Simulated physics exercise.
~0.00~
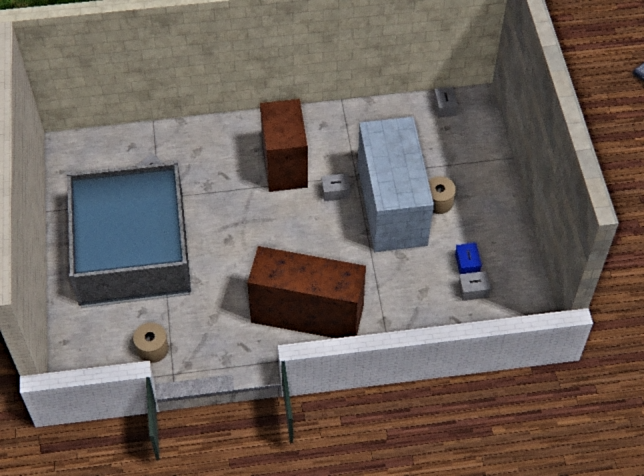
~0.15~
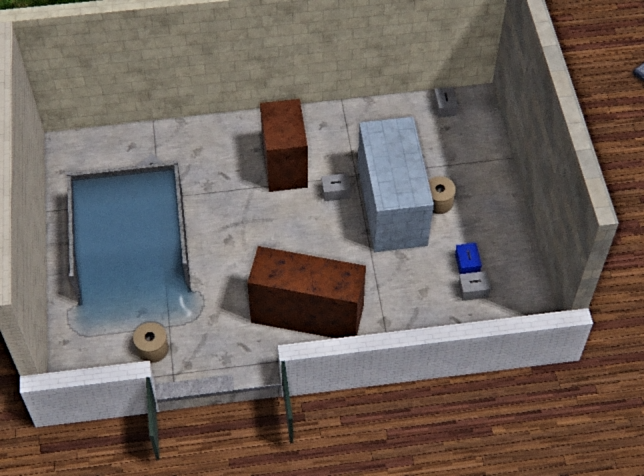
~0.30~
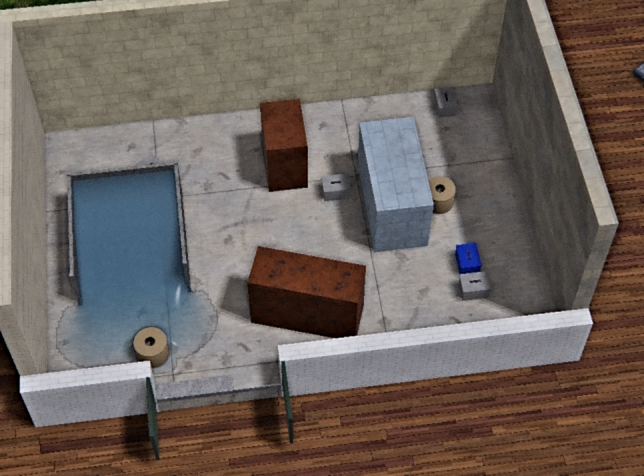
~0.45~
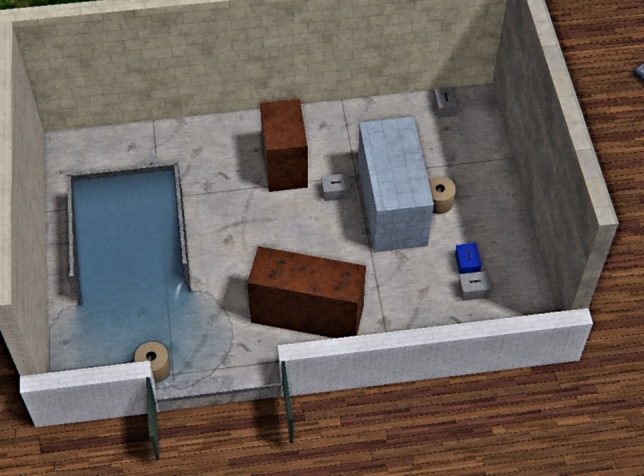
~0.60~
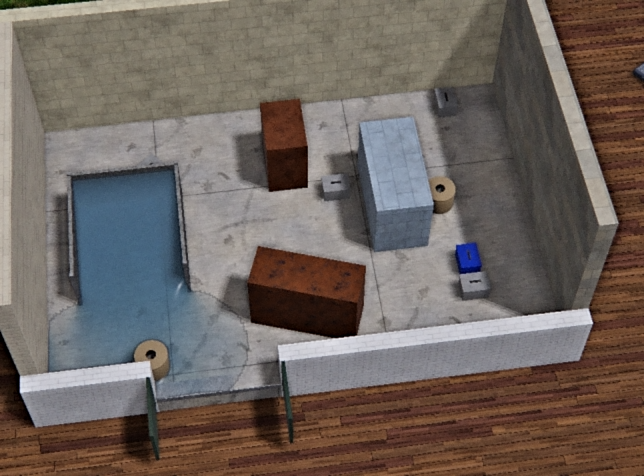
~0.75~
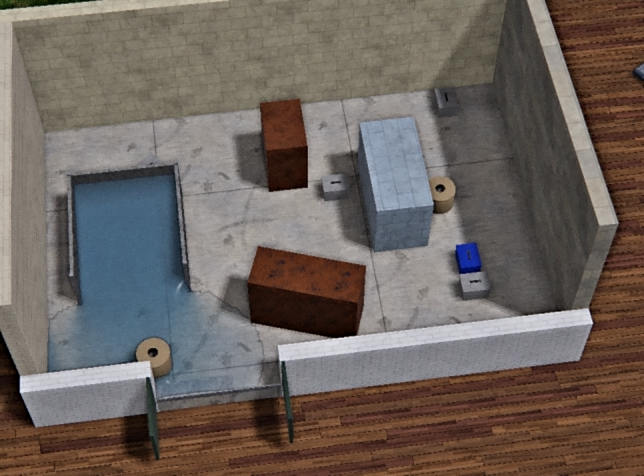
To begin with, a walled yard holds a full tank at left, rust-brown and pale blocks, and small scattered items. The tank's near side gives way and water spreads over the floor to the low front wall and its opening, nudging a round tan tub slightly while the blue tote stays still.
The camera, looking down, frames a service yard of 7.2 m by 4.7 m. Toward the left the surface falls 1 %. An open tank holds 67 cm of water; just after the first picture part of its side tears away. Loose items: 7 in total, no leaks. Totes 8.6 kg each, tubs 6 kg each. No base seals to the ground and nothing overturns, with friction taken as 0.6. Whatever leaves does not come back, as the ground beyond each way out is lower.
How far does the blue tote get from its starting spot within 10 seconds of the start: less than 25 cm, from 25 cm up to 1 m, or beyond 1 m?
It ends up less than 25 cm away.
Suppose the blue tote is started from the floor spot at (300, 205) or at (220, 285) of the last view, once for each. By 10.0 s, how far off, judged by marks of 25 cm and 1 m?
One try each gives this: It remains roughly in place, then it remains roughly in place.
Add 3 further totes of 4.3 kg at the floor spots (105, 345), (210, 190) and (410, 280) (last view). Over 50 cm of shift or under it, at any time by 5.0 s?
Going through them in the order asked, they come out clear of the mark, shy of the mark and shy of the mark.
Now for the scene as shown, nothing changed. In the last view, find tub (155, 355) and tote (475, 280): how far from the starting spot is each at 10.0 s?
Lab note - in turn: Washed out; 0 cm.
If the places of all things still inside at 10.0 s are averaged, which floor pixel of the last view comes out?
Close to (384, 204).
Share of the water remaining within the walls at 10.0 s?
50 % or so.
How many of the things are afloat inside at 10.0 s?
Answer: 0.
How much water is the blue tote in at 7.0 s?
Around 2 cm.
After 2.0 s the blue tote is near (469, 255), 0.0 m from its start, aground; 1 of 7 are out; 0 afloat.
After 4.5 s the blue tote is near (469, 255), 0.0 m from its start, aground; 1 of 7 are out; 0 afloat.
After 7.0 s the blue tote is near (469, 255), 0.0 m from its start, aground; 1 of 7 are out; 0 afloat.
After 10.0 s the blue tote is near (469, 255), 0.0 m from its start, aground; 1 of 7 are out; 0 afloat.
